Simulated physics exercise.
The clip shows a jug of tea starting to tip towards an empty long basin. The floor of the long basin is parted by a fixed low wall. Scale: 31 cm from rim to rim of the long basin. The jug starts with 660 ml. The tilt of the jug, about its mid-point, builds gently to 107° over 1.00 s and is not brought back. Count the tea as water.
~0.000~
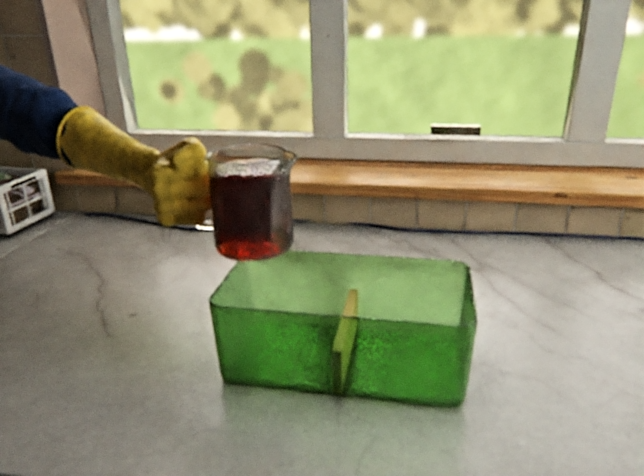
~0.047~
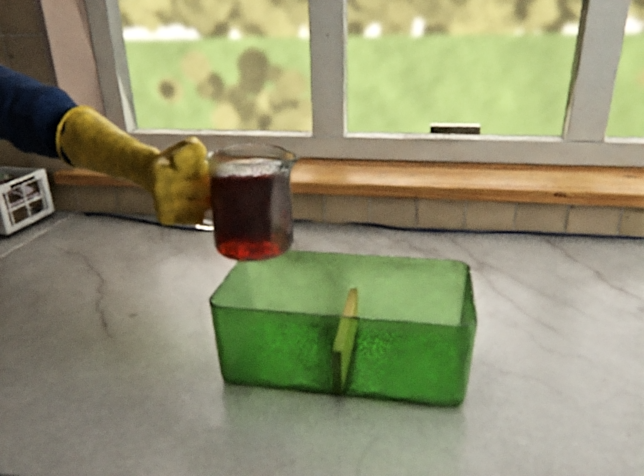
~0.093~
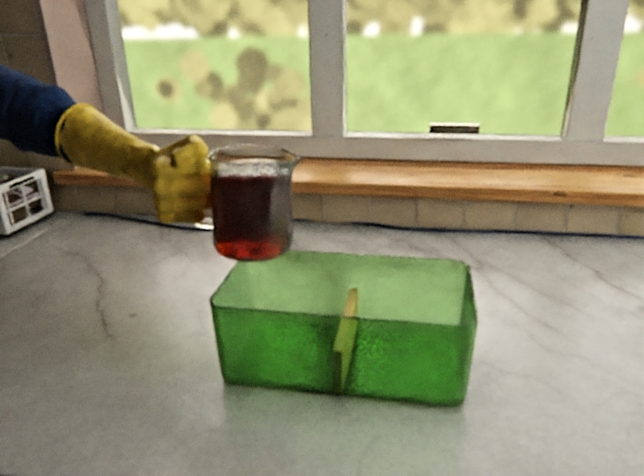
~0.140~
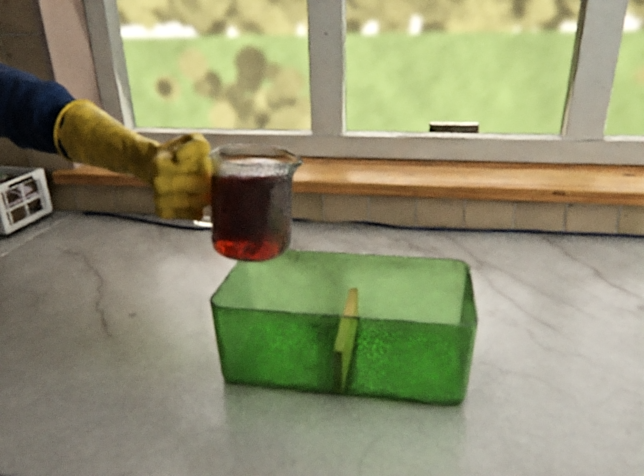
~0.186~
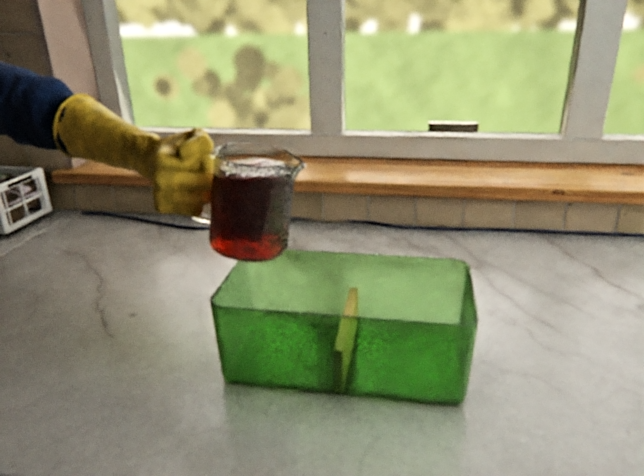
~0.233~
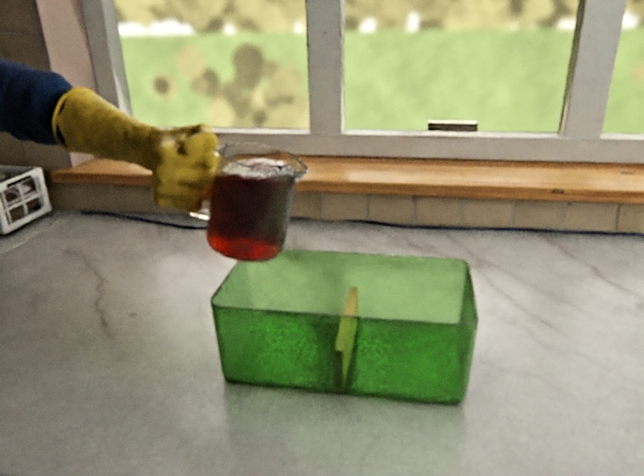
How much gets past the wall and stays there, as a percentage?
Roughly 60 per cent is past the wall.
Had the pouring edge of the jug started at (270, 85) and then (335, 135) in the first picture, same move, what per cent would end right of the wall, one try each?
First 50, then 95 per cent.
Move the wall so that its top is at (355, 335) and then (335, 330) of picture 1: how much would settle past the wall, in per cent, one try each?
First 50, then 90 per cent.
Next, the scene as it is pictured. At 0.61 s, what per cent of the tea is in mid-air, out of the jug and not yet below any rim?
About 14 per cent.
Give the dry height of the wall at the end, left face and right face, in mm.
Left about 50 mm, right about 44 mm.
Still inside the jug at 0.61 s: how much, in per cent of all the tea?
Near 80 in a hundred.
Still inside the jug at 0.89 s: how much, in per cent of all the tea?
Some 28 per cent.
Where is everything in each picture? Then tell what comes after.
Tilt 0°; pouring edge (298, 157); surface from (216, 167) to (288, 169); the long basin's rim runs from (229, 275) to (472, 292); the wall's top is at (346, 318), in the first frame.
Tilt 1°; pouring edge (299, 157); surface from (216, 167) to (289, 169), in the second frame.
Tilt 2°; pouring edge (300, 159); surface from (217, 166) to (290, 170), in the third frame.
Tilt 5°; pouring edge (303, 162); surface from (219, 166) to (291, 170), in the fourth frame.
Tilt 9°; pouring edge (306, 165); surface from (220, 168) to (294, 170), in the fifth frame.
Tilt 14°; pouring edge (309, 170); surface from (220, 172) to (299, 172), in the sixth frame.
By 0.61 s the tilt is 72° and 81 per cent is still to pour, 0 is left of the wall and 6 right of it.
By 0.89 s the tilt is 104° and 28 per cent is still to pour, 11 is left of the wall and 47 right of it.
By 1.18 s the tilt is 107° and 3 per cent is still to pour, 35 is left of the wall and 60 right of it.
By 1.50 s the tilt is 107° and 0 per cent is still to pour, 40 is left of the wall and 60 right of it.
At rest 40 per cent lies left of the wall, 60 right of it and 1 outside.
